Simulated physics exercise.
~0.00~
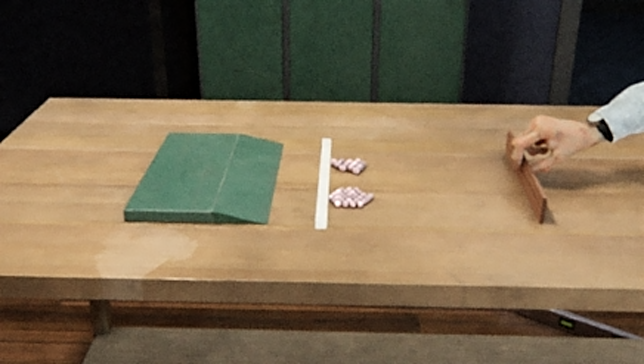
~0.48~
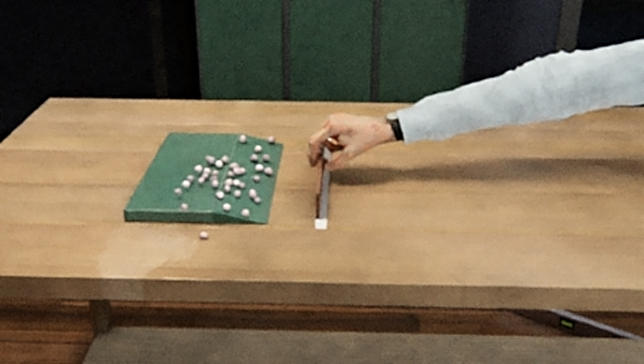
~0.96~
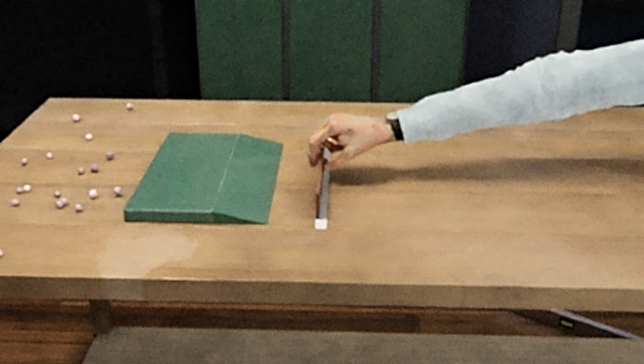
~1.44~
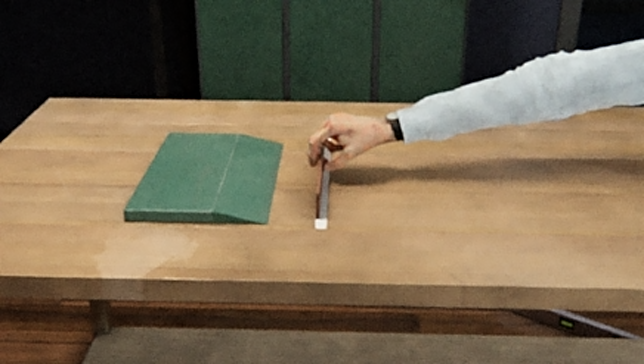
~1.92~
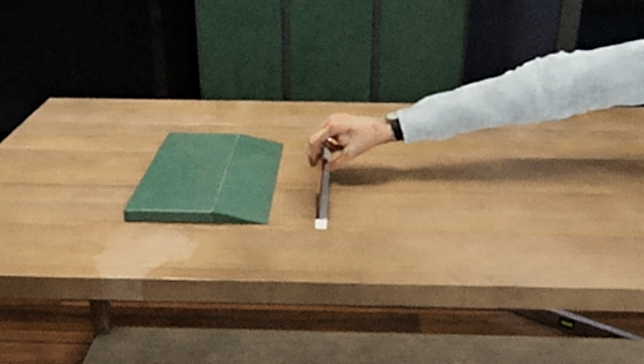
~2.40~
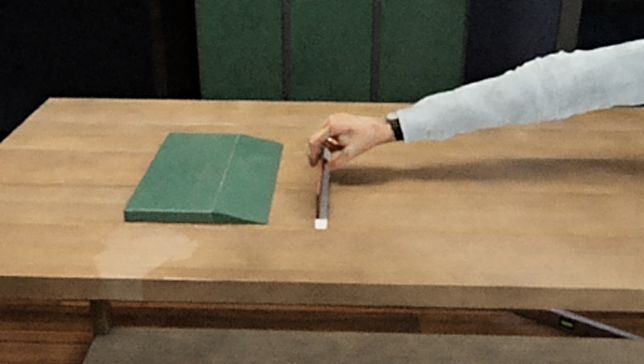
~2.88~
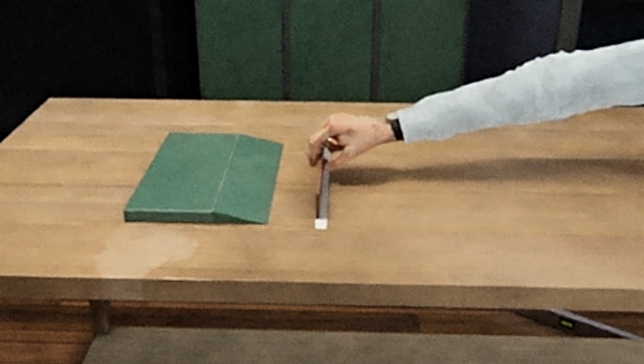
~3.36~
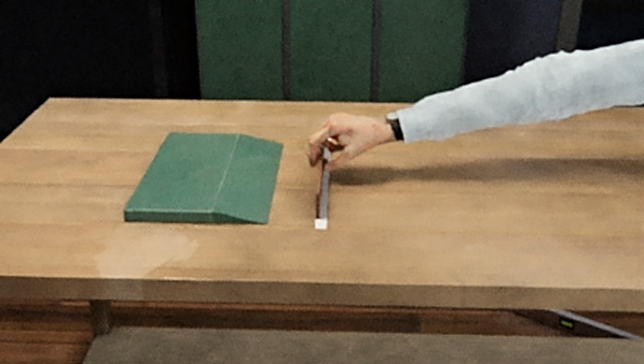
On a wooden table, a hand in a pale blue sleeve holds a strip of wood upright at the right, while two small lots of pale pinkish pieces lie just right of a white tape strip, near a green ramp. The hand sweeps the strip left to the tape and stops there, and the pieces scatter up over the ramp, with one on the table in front of it. They carry on past the ramp and spread across the table's left end. Soon they are all out of sight, leaving the ramp bare and the hand still holding the strip at the tape.
